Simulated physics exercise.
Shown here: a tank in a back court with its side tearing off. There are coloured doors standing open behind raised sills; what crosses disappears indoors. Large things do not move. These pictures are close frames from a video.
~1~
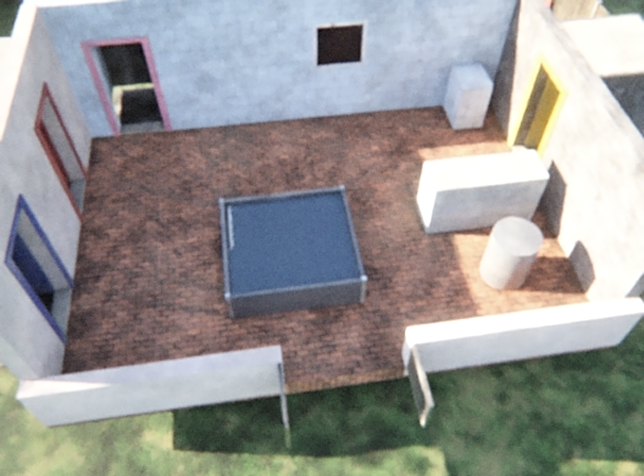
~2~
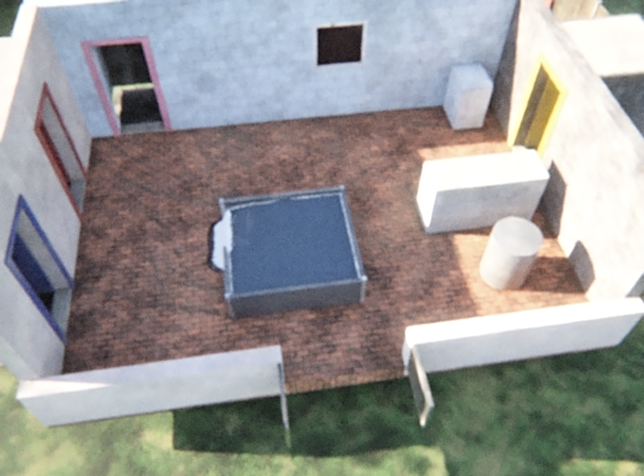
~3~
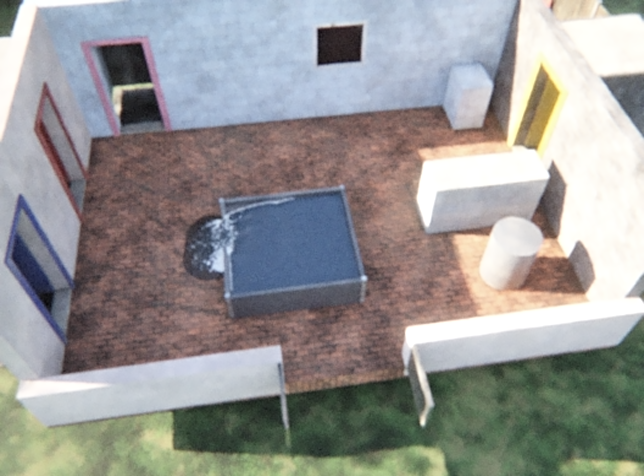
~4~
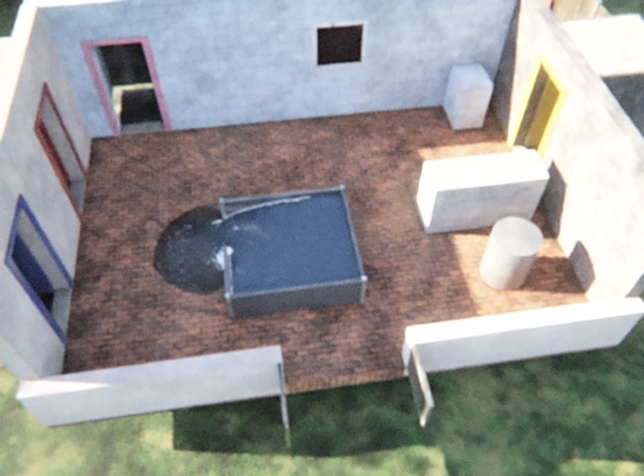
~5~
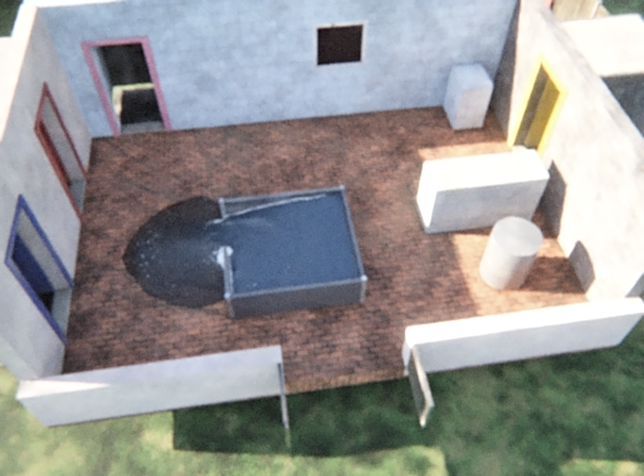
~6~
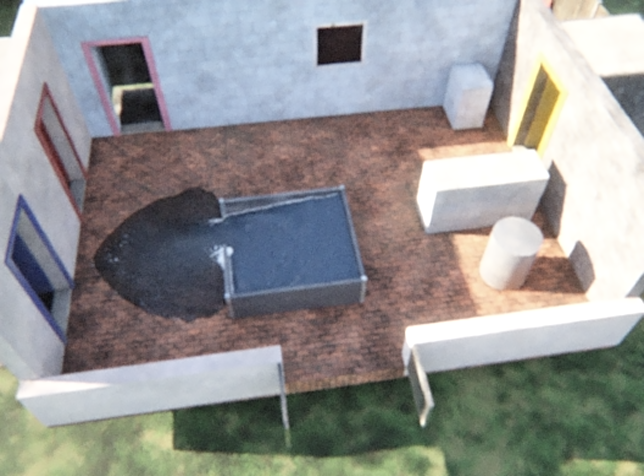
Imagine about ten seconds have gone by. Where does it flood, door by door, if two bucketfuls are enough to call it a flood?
At the pink door it floods; at the red door it floods; at the yellow door it does not flood; at the blue door it floods.
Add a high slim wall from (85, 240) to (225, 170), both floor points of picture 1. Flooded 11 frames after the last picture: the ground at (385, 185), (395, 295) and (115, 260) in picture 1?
Taking the points in the order given, they are high and dry, high and dry and inundated.
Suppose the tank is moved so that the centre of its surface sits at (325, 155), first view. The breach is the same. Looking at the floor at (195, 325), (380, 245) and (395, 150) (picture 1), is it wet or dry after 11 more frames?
Going through them in turn: Still bare, still bare and still bare.
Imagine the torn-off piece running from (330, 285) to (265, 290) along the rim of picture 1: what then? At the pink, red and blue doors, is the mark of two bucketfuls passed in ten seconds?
The pink door remains within the limit, the red door remains within the limit and the blue door remains within the limit.
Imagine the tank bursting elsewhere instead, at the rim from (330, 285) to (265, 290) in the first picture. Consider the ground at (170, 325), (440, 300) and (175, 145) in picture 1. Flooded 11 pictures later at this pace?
So: Wetted, then spared, then spared.
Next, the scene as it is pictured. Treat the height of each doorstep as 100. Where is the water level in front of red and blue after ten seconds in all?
Close to 70 per cent for the first one and close to 60 per cent for the second.
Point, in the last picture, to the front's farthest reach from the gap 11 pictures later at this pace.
Estimated pixel: (92, 140).
A moment on, water covers 20 % of the floor; the pink door not reached, the red door wet at the sill, nothing in, the yellow door not reached, the blue door wet at the sill, nothing in.
Next, water covers 25 % of the floor; the pink door not reached, the red door under two buckets in, the yellow door not reached, the blue door under two buckets in.
Then, water covers 30 % of the floor; the pink door under two buckets in, the red door over two buckets in, the yellow door not reached, the blue door over two buckets in.
Later, water covers 55 % of the floor; the pink door over two buckets in, the red door over two buckets in, the yellow door not reached, the blue door over two buckets in.
In the end, water covers 90 % of the floor; the pink door far over two buckets in, the red door over two buckets in, the yellow door wet at the sill, nothing in, the blue door over two buckets in.
